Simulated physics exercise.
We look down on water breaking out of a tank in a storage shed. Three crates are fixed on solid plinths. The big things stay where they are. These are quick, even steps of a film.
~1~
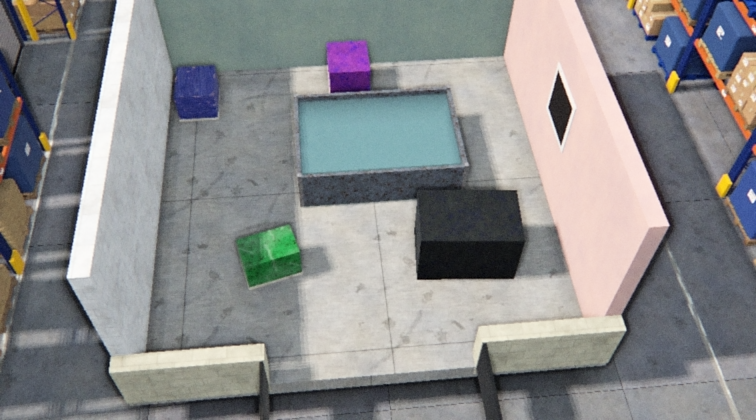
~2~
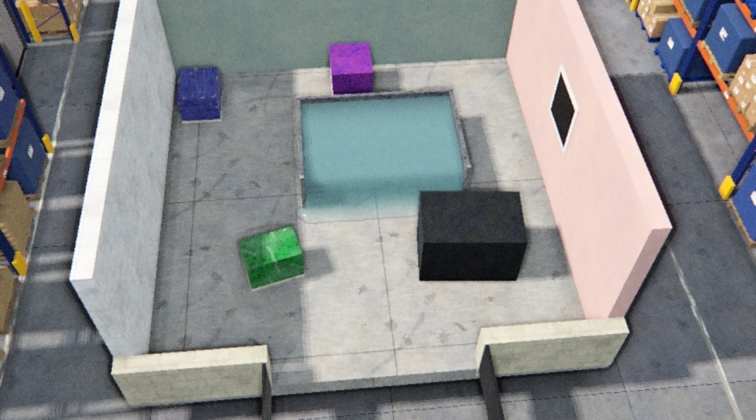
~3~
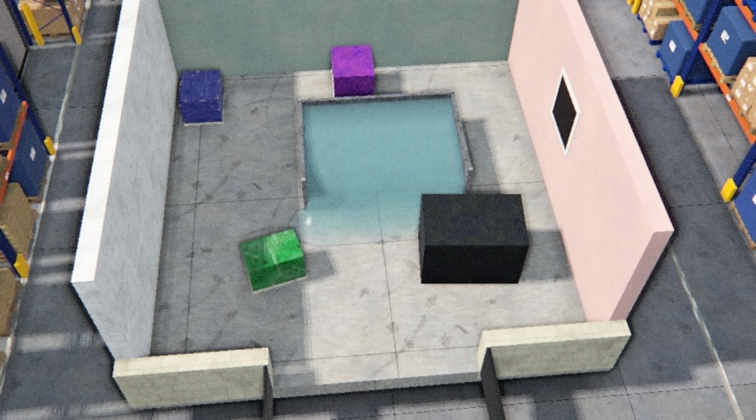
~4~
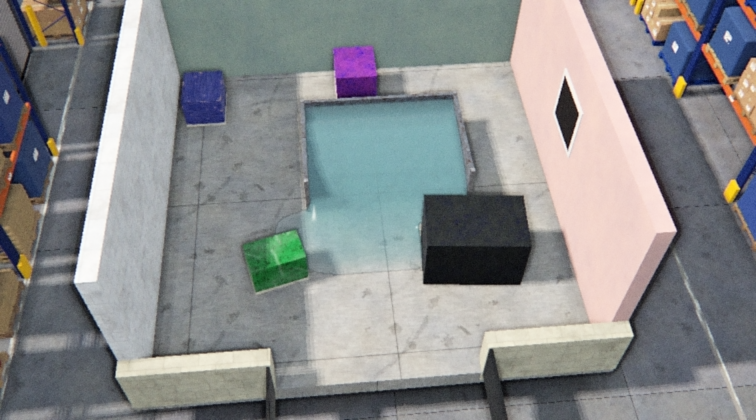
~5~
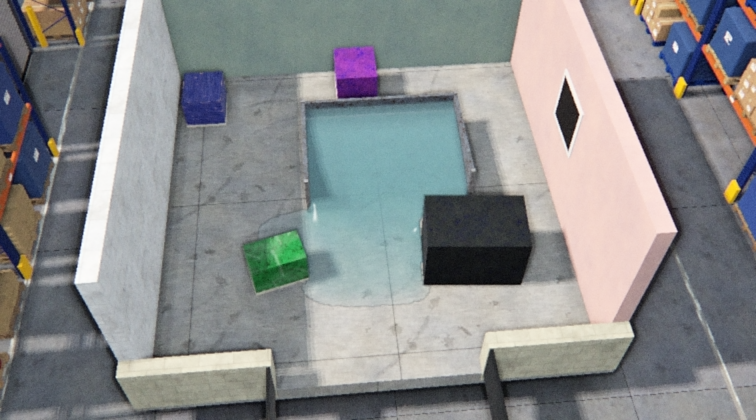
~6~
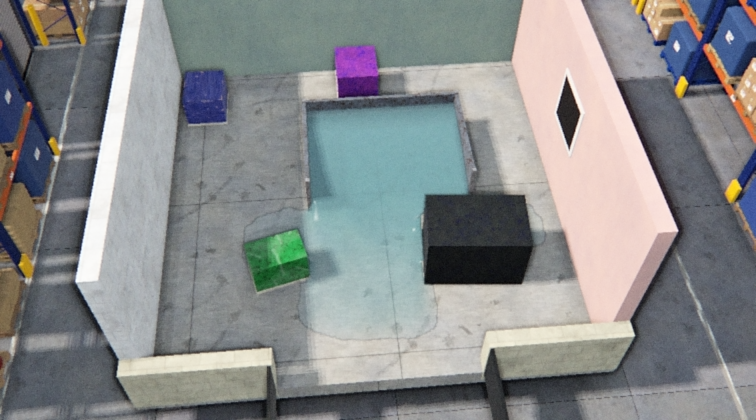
Water pours from a grey-walled tank onto the pale floor of a walled, open-topped enclosure in a storage shed, seen from high above. A purple block sits behind the tank, a blue one at back left, a green one at front left and a large black one at front right. The tank's near wall disappears and water spreads forward between the green and black blocks, while the view shifts very slightly.
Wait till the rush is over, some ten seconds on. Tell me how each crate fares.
In the end: The purple crate stays dry; the blue crate gets wet; the green crate gets wet.
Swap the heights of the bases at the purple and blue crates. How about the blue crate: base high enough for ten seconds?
Blue is spared.
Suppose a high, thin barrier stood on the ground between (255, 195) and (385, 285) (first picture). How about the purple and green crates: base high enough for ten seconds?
Then: Purple remains dry, green escapes it.
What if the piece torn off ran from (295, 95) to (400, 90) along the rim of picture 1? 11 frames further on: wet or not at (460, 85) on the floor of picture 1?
Verdict: Covered.
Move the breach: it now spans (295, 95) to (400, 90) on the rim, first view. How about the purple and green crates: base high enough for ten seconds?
My reading: Purple crate is soaked; green crate is soaked.
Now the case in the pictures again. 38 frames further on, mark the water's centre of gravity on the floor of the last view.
Around (375, 212).
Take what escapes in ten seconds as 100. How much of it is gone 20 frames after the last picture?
About 60 per cent.
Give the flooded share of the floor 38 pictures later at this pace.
Roughly 80 per cent.
A moment on, water covers 30 % of the floor; the purple crate not reached, the blue crate not reached, the green crate water round its plinth.
Next, water covers 50 % of the floor; the purple crate not reached, the blue crate not reached, the green crate water round its plinth.
Then, water covers 65 % of the floor; the purple crate not reached, the blue crate not reached, the green crate water round its plinth.
Later, water covers 80 % of the floor; the purple crate water round its plinth, the blue crate water round its plinth, the green crate water round its plinth.
In the end, water covers 100 % of the floor; the purple crate stayed above the water, the blue crate was topped, the green crate was topped.
